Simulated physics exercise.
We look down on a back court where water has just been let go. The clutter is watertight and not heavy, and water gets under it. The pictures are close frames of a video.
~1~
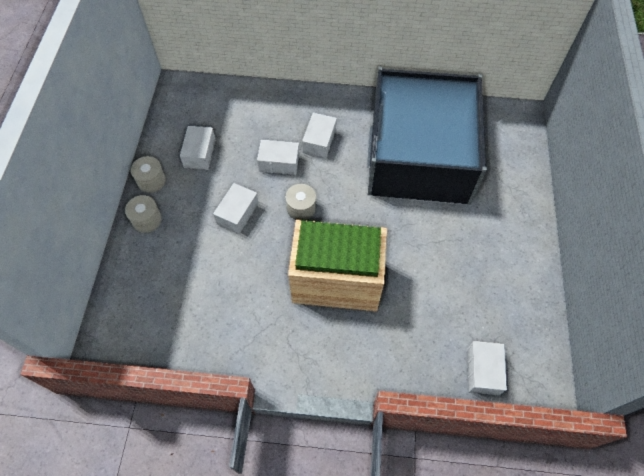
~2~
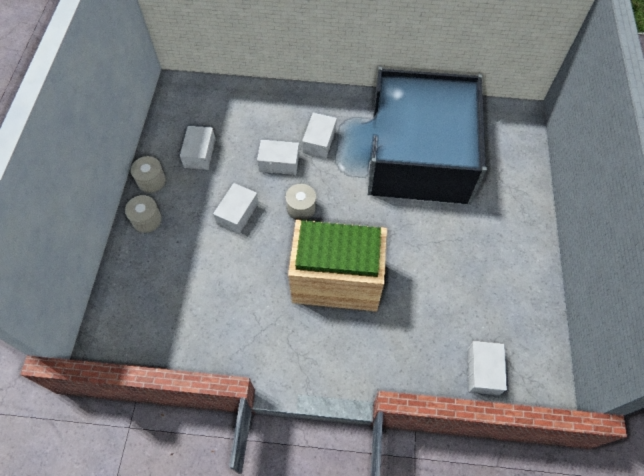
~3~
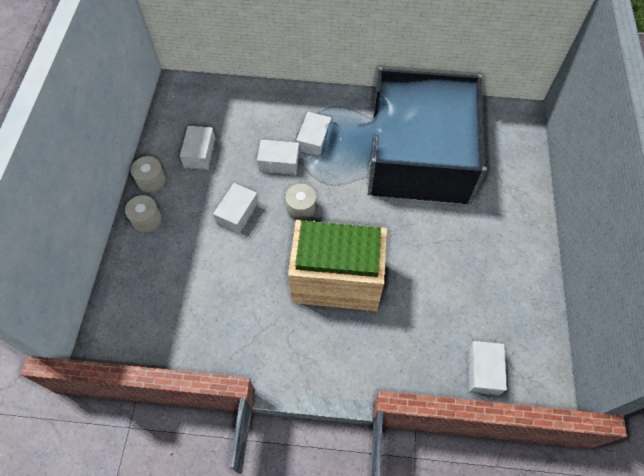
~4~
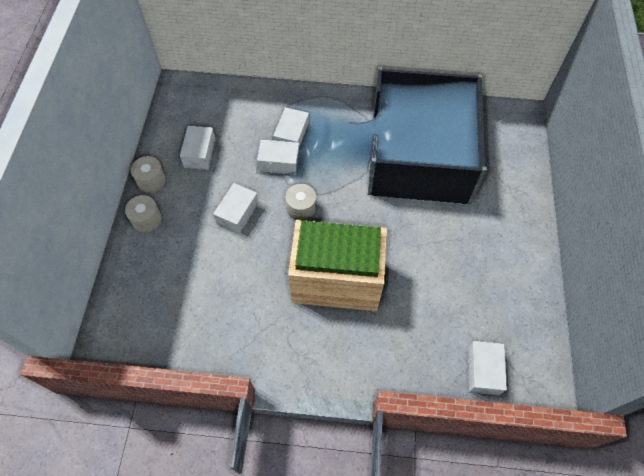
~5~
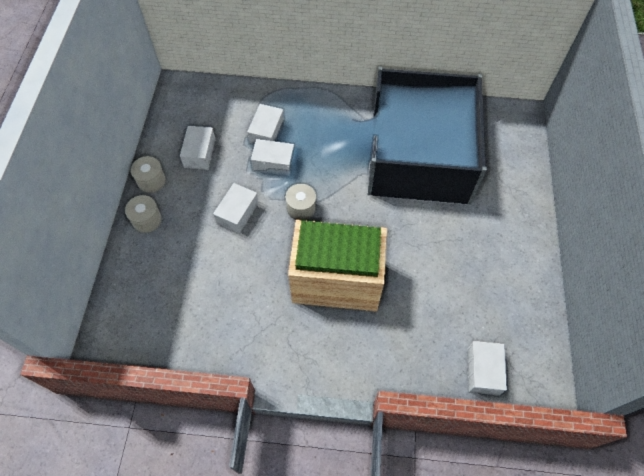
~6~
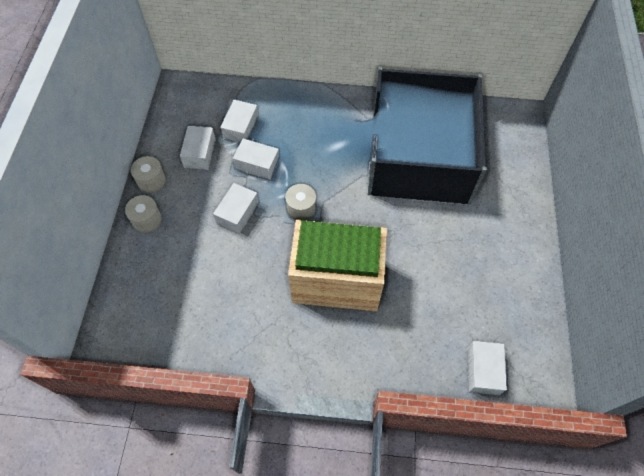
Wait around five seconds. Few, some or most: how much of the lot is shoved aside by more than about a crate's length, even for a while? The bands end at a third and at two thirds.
That comes to at least two thirds.
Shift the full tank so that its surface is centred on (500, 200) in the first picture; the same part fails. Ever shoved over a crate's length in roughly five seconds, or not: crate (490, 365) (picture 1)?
Verdict: Under that.
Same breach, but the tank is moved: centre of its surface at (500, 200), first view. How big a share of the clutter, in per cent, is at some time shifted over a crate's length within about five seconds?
Roughly 90 per cent.
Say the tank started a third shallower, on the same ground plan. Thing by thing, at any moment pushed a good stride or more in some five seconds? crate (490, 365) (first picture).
Answer: Never so far.
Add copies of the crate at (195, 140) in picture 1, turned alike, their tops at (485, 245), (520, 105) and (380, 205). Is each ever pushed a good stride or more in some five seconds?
One after the other: No, never so far, under that.
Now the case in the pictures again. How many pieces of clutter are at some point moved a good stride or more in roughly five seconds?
That makes 7.
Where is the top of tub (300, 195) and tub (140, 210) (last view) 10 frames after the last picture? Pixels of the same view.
Roughly at (298, 228) and (106, 254).
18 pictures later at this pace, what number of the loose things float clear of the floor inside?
5 of them.
A moment on, 2 of 8 are well off their spots; 0 afloat.
Next, 6 of 8 are well off their spots; 5 afloat.
Later, 7 of 8 are well off their spots; 5 afloat.
In the end, 7 of 8 are well off their spots, and 7 have been at some point; 6 afloat.
